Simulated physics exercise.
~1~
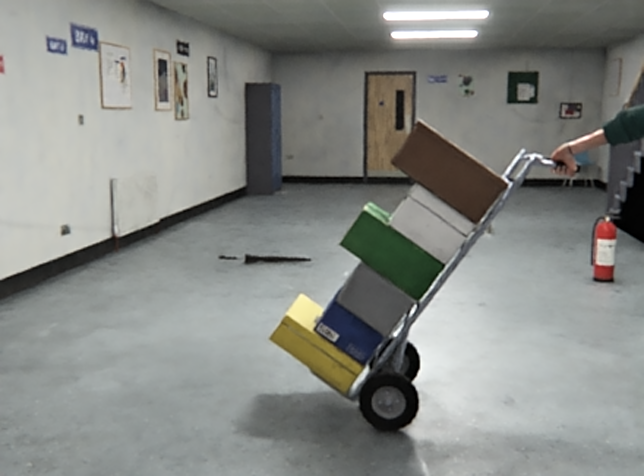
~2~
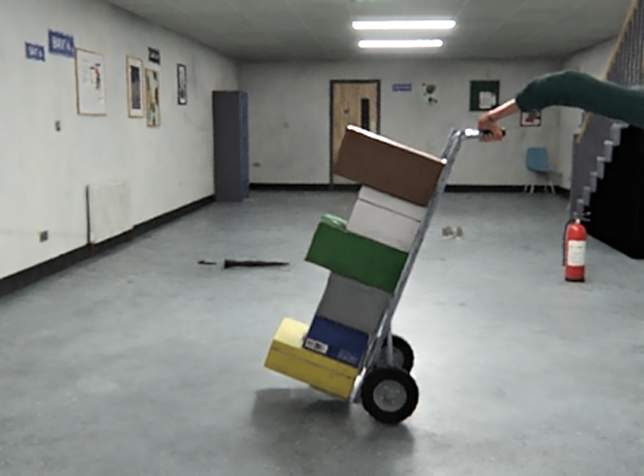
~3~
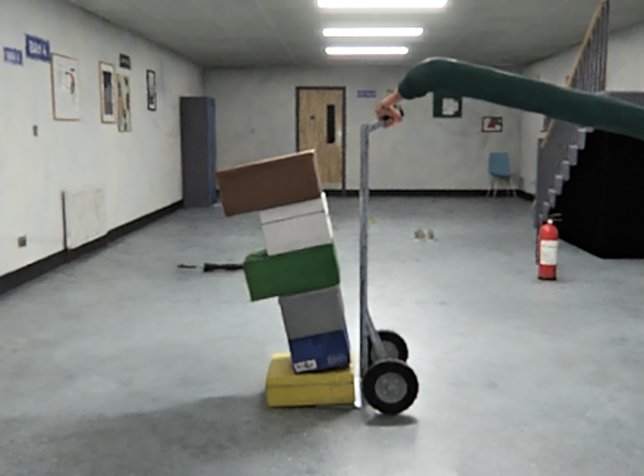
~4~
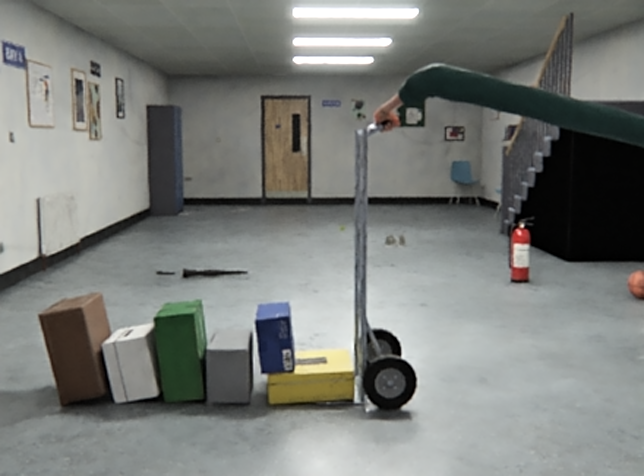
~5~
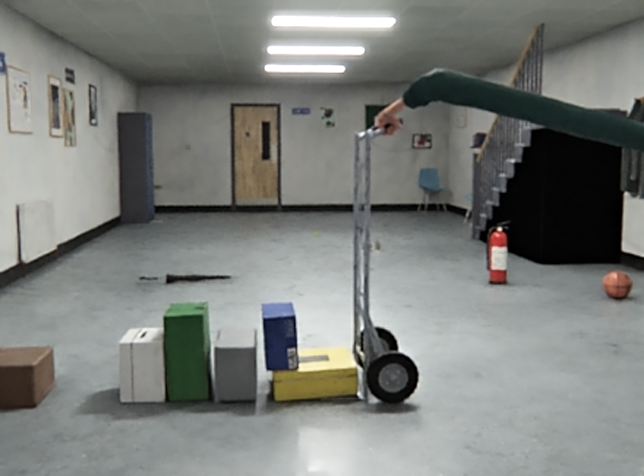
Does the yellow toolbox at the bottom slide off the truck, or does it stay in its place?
The yellow toolbox stays in its place at the foot of the truck, with the toppled blue box resting on it.
